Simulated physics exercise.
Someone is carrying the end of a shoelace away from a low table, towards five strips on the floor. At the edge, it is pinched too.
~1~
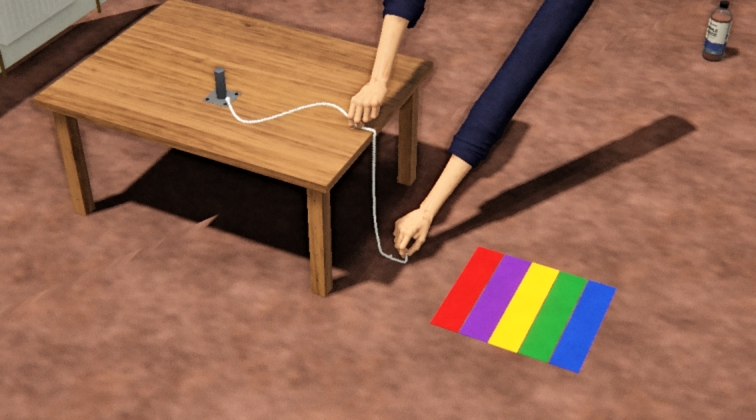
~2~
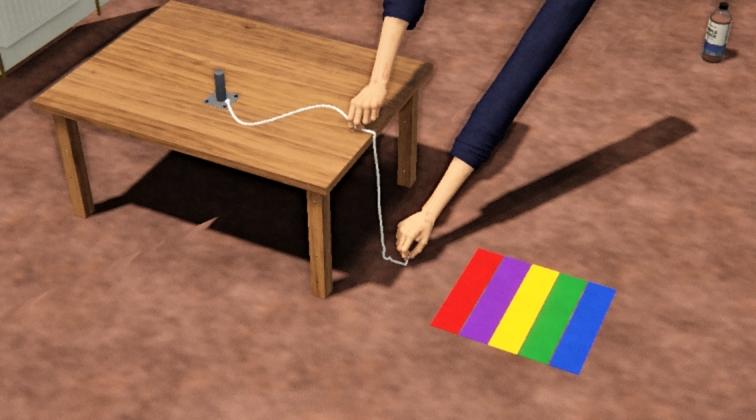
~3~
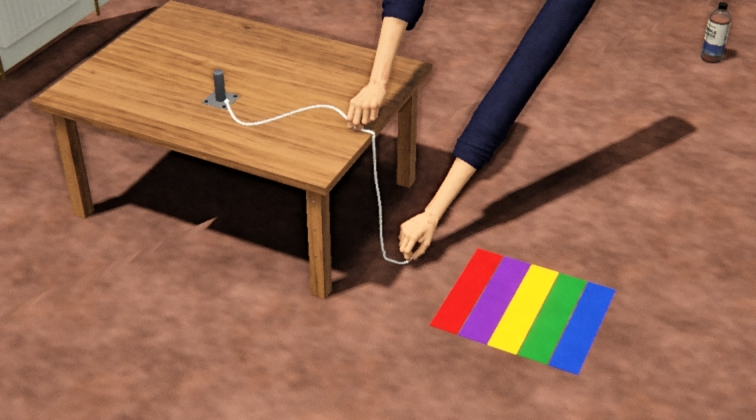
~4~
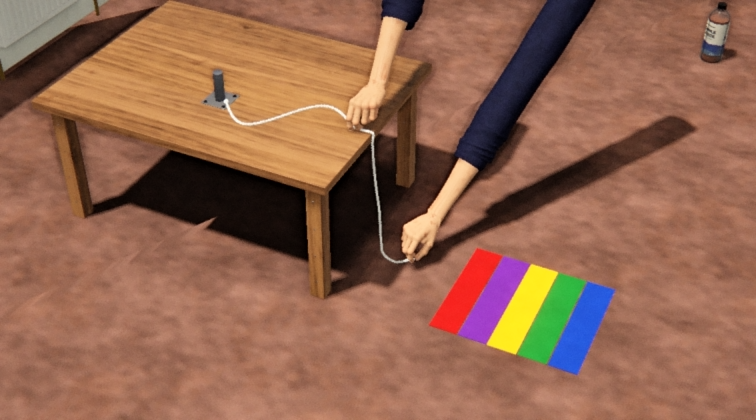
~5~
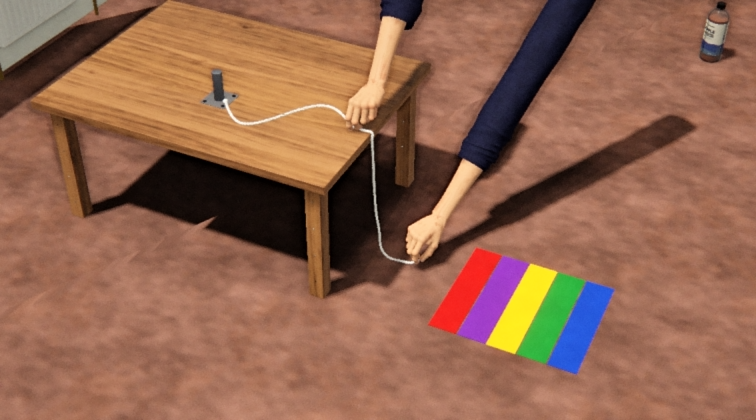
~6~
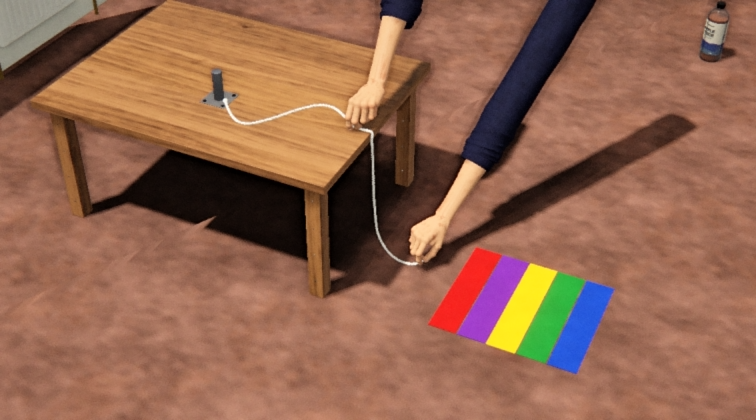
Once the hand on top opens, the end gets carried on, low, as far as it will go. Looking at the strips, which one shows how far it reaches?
The green strip shows it.
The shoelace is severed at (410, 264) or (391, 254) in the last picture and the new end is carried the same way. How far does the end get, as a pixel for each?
In order, about (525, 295) and about (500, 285).
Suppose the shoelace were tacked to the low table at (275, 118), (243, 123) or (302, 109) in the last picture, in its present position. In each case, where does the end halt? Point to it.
In order of the tries: About (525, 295), then (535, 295), then (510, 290).
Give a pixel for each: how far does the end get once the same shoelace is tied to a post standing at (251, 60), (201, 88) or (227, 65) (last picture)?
(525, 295), (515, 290) and (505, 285), in that order.
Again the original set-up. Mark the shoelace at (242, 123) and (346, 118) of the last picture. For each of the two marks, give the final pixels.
About (268, 110), and the other about (378, 144).
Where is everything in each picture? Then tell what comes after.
End (407, 254); red (453, 313); purple (481, 322); yellow (511, 332); green (541, 342); blue (571, 352), in the first frame.
End (409, 257); shoelace through (235, 117) (286, 115) (340, 111) (374, 145) (379, 195) (383, 245), in the second frame.
End (412, 258), in the third frame.
End (414, 259); shoelace through (233, 117) (285, 115) (339, 111) (373, 145) (377, 195) (381, 244), in the fourth frame.
End (419, 260), in the fifth frame.
End (423, 261); shoelace through (232, 116) (284, 115) (338, 110) (372, 144) (374, 194) (383, 245), in the sixth frame.
Soon after, end near (494, 283); over purple.
Then, end near (530, 294); over yellow.
At full stretch, end near (551, 301); over green. The green one.
